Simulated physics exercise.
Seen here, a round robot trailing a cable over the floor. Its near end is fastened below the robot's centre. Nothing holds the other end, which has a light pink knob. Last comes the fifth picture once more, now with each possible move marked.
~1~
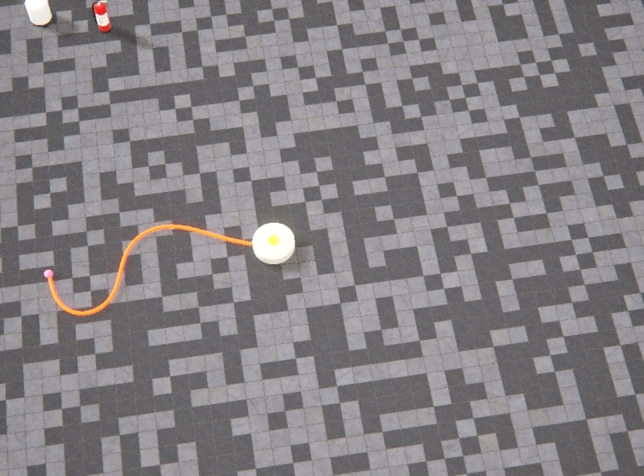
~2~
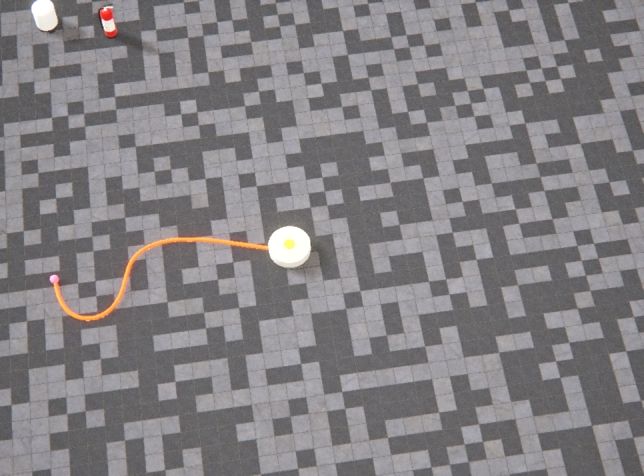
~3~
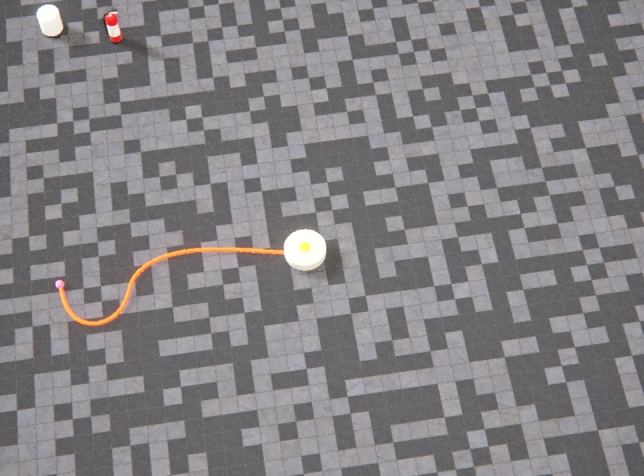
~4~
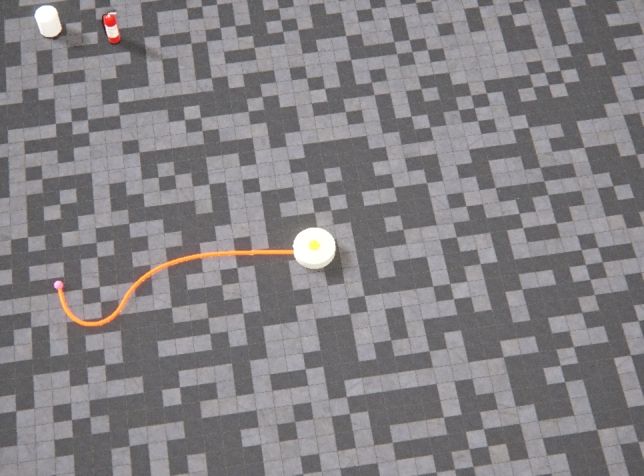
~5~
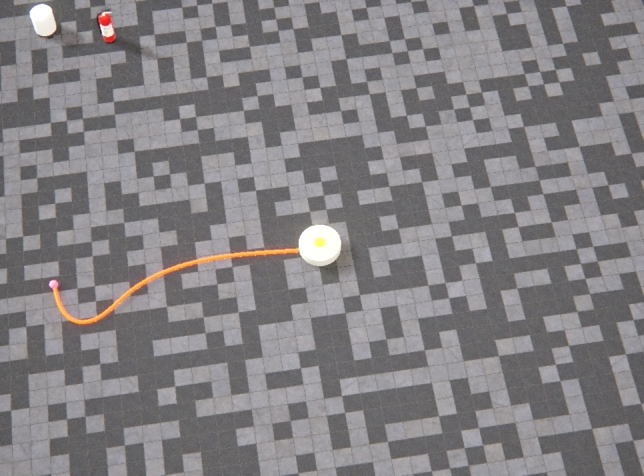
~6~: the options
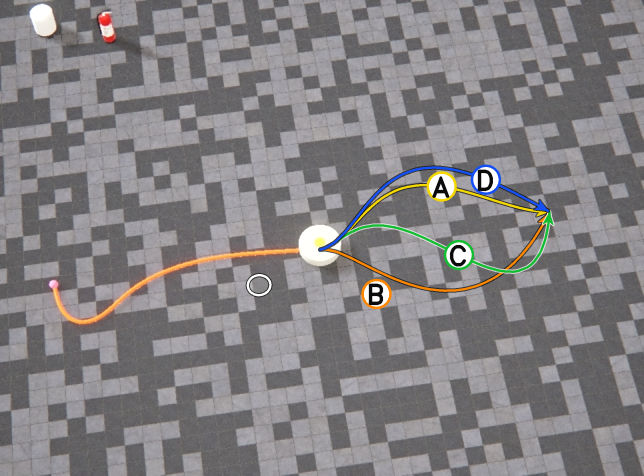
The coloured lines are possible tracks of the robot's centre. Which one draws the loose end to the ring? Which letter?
B is the one.
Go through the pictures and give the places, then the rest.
The first picture shows free end (49, 274); robot (274, 244).
The second picture shows robot (290, 248); free end (54, 279).
The third picture shows robot (305, 251); free end (60, 285).
The fourth picture shows robot (314, 249); free end (59, 285).
The fifth picture shows robot (320, 246); free end (54, 285).
On the marked copy, A from (320, 250) via (422, 185) to (550, 212); B from (320, 250) via (456, 290) to (549, 213); C from (320, 250) via (454, 253) to (550, 212); D from (320, 250) via (419, 169) to (548, 211); the ring at (259, 285).
With B. Early on, robot (416, 283), middle of the cable (257, 280), free end (103, 292).
Further on, robot (513, 261), middle of the cable (356, 285), free end (202, 284).
At the end, robot (551, 208), middle of the cable (411, 267), free end (260, 284); the free end is on the ring.
As for the rest, A leaves the free end at (249, 248); C leaves the free end at (257, 266); D leaves the free end at (251, 242).
